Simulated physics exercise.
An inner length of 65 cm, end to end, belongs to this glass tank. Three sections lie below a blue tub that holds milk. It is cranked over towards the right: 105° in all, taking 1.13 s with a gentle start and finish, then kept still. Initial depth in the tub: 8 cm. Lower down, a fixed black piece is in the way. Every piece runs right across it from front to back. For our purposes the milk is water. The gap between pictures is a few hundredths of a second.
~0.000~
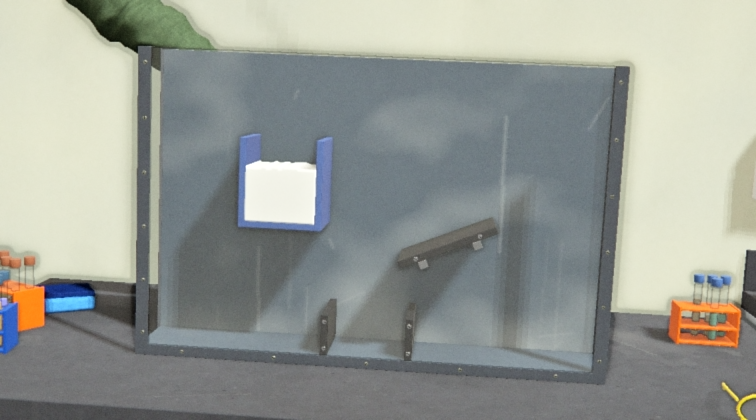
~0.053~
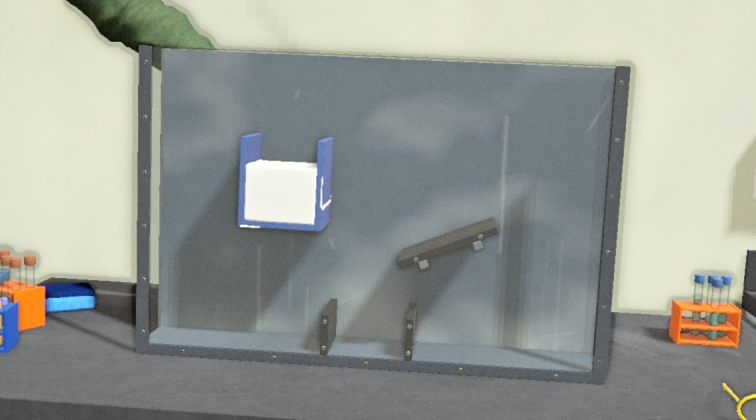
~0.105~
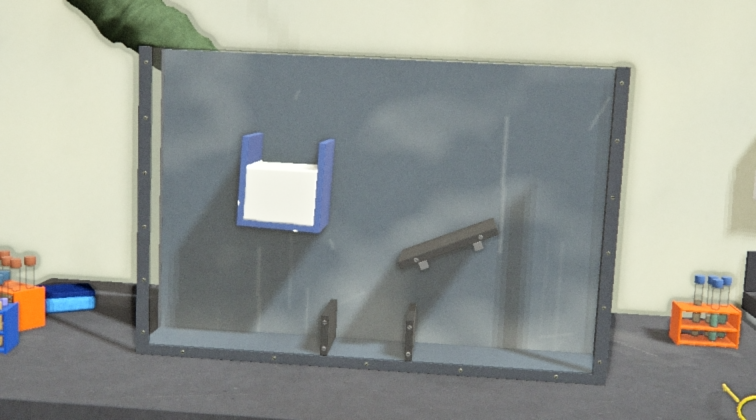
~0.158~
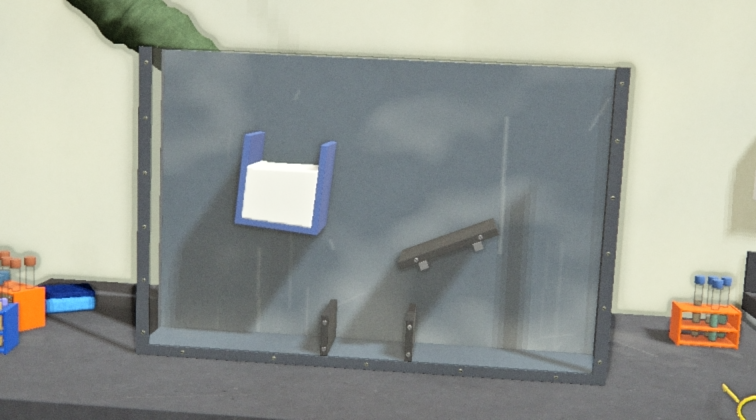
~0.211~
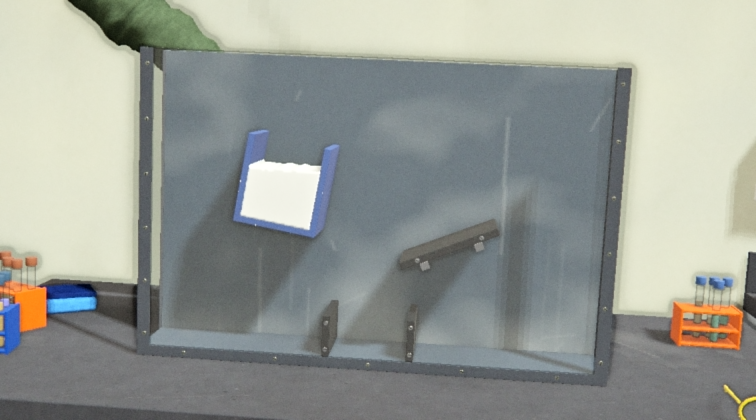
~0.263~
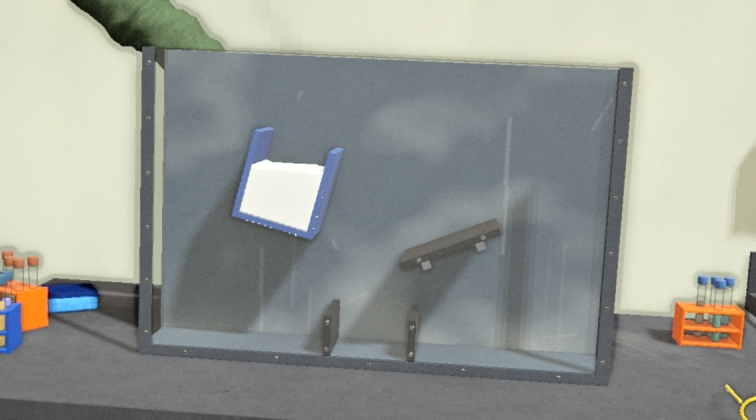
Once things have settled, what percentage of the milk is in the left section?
About 5 per cent.
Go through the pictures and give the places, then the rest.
In the first frame, the tub leans 0°; its pouring lip is at (320, 143); the highest milk is at (283, 170); divider tops at (325, 316) and (410, 321).
In the second frame, the tub leans 1°; its pouring lip is at (321, 143); the highest milk is at (253, 169).
In the third frame, the tub leans 2°; its pouring lip is at (322, 145); the highest milk is at (285, 171).
In the fourth frame, the tub leans 5°; its pouring lip is at (324, 147); the highest milk is at (253, 169).
In the fifth frame, the tub leans 9°; its pouring lip is at (327, 151); the highest milk is at (309, 173).
In the sixth frame, the tub leans 13°; its pouring lip is at (331, 154); the highest milk is at (262, 170).
Then, 0.46 s in, hardly anything has reached the bottom yet.
Then, 0.71 s in, hardly anything has reached the bottom yet.
Then, 1.04 s in, 58 per cent is down, the largest part in the middle section.
Finally, the split from left to right is 6, 81 and 14 per cent.
